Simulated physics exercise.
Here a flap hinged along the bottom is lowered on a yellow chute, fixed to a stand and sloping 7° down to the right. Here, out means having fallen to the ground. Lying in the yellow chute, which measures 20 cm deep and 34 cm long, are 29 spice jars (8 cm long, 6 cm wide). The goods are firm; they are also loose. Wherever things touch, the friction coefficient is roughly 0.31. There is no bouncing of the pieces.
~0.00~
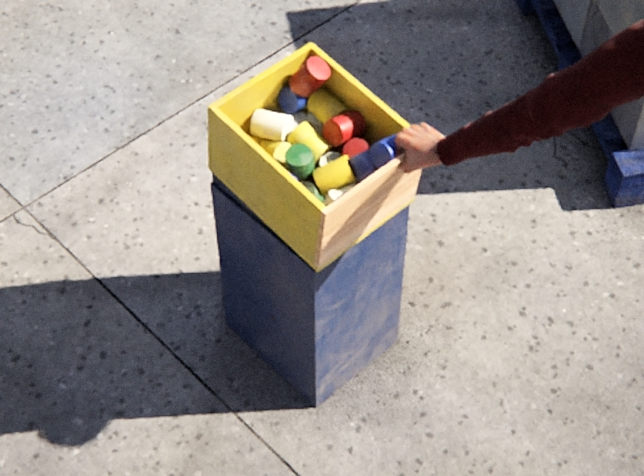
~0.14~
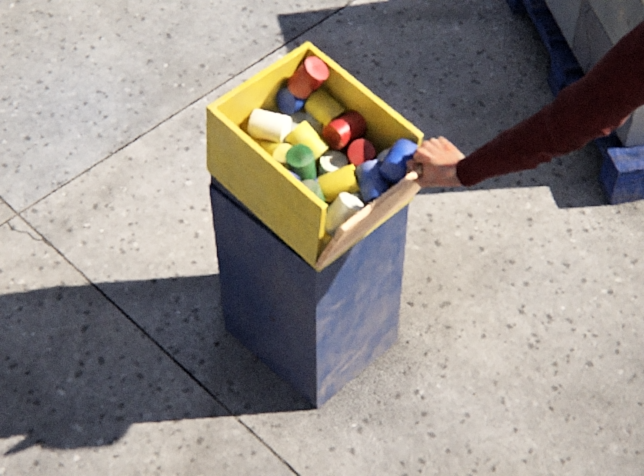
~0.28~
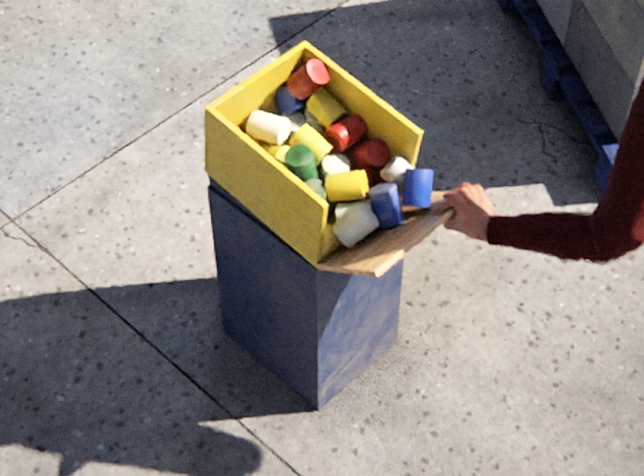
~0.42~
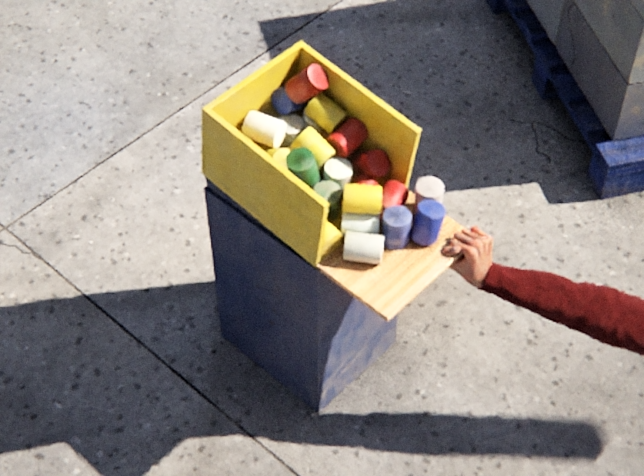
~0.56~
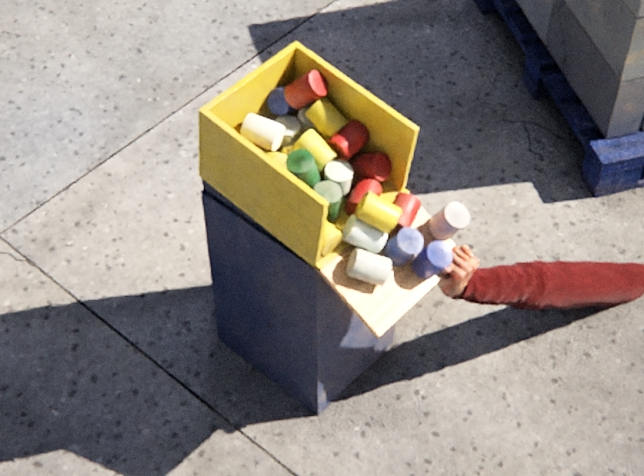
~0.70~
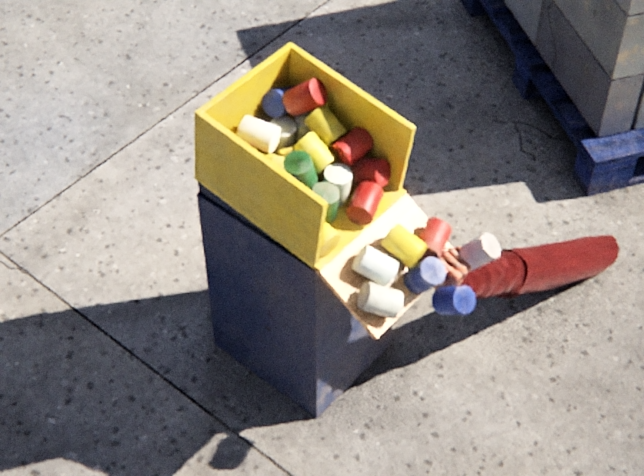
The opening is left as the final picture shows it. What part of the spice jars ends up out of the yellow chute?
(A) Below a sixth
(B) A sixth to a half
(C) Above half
(B) A sixth to a half.
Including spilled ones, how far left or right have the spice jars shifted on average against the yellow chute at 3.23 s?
About 36 cm to the right.
After 1.11 s, yellow chute 22 in, 7 out.
After 1.61 s, yellow chute 21 in, 8 out.
After 2.32 s, yellow chute 21 in, 8 out.
Outcome (at 3.23 s), yellow chute 21 in, 8 out. Asked share, 8 of 29, 28 per cent.
